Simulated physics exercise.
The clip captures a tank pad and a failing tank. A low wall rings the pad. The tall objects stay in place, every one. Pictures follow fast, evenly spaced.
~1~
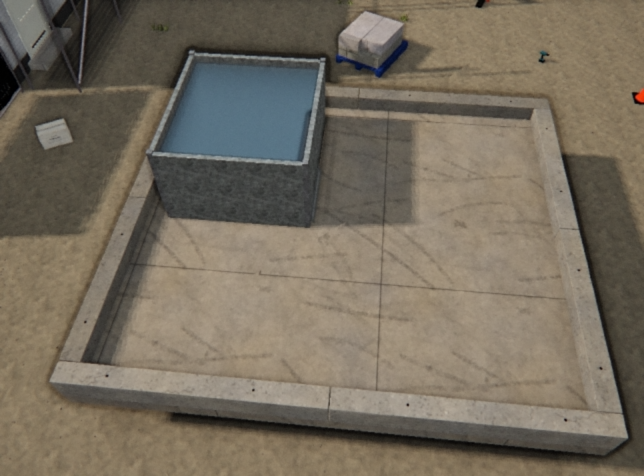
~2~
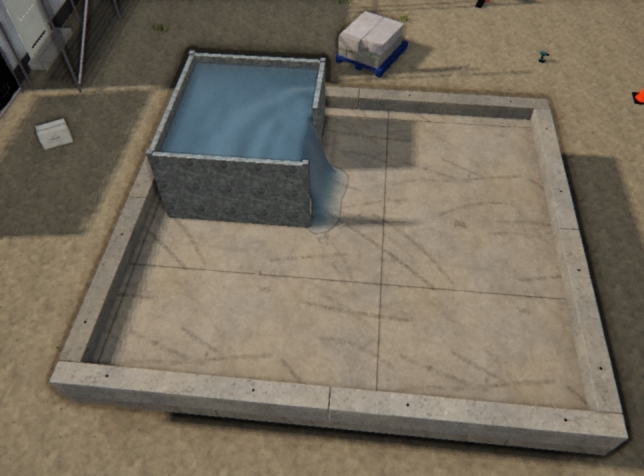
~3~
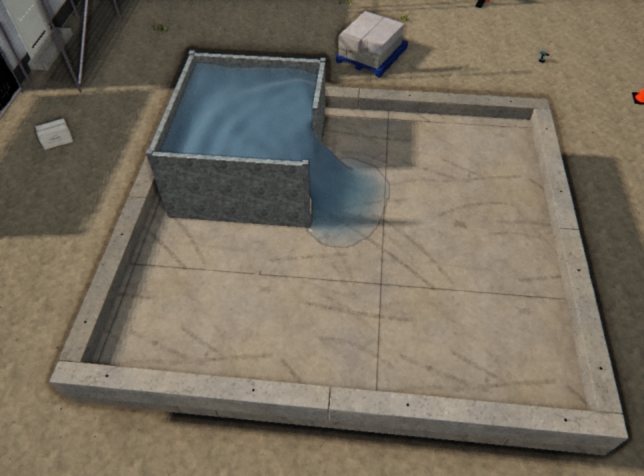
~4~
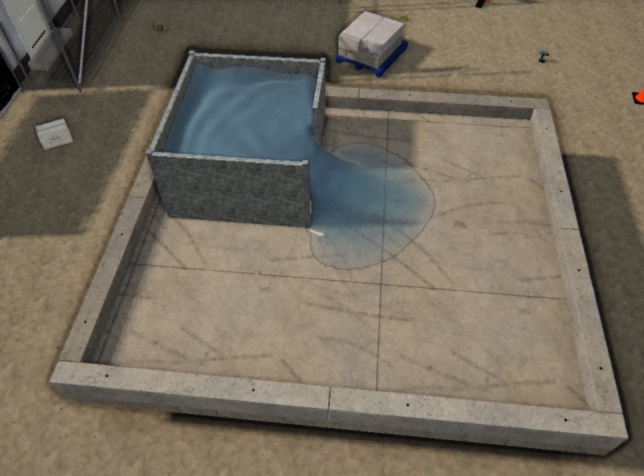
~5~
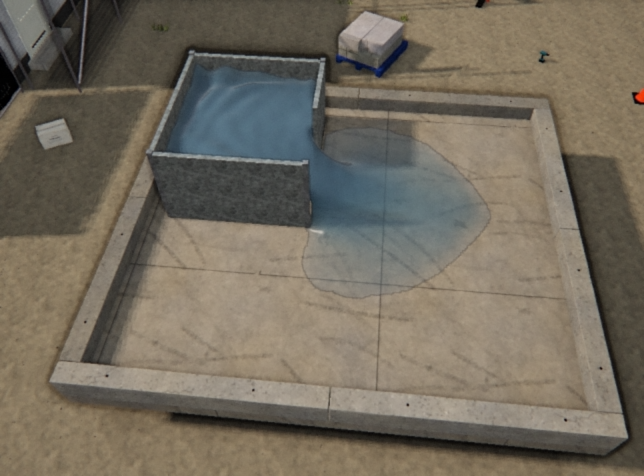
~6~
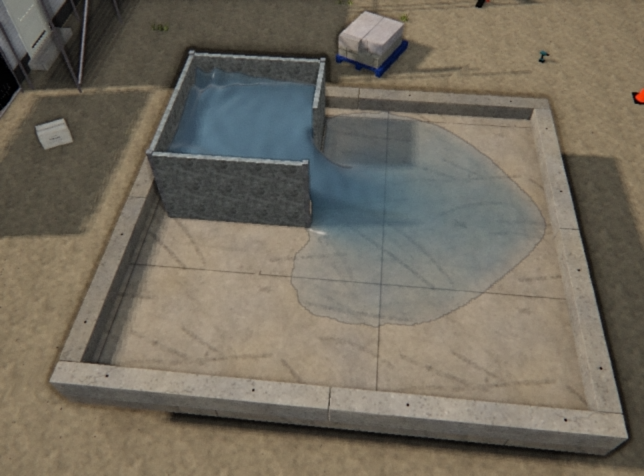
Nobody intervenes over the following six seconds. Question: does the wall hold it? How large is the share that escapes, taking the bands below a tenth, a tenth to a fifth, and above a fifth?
The share that escapes is a tenth to a fifth.
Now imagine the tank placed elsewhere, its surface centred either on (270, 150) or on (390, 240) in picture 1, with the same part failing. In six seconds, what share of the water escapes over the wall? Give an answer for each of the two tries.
Roughly 20 per cent, then roughly 40 per cent.
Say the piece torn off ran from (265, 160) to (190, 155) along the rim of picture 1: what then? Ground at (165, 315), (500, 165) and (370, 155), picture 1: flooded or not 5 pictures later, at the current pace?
Taking them as listed, I'd say drenched, unwetted and unwetted.
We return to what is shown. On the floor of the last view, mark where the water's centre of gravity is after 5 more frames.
The water's centre sits above (314, 188).
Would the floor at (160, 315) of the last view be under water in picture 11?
Answer: Clear.
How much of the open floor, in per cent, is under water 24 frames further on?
Around 75 in a hundred.
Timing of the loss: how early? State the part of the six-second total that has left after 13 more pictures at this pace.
About 70 per cent.
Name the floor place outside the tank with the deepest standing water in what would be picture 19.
Roughly (574, 417).
A moment on, water covers 55 % of the floor; the low wall has let 0 % over.
Next, water covers 60 % of the floor; the low wall has let 0 % over.
Then, water covers 60 % of the floor; the low wall has let 11 % over.
Later, water covers 60 % of the floor; the low wall has let 16 % over.
In the end, water covers 80 % of the floor; the low wall has let 16 % over.
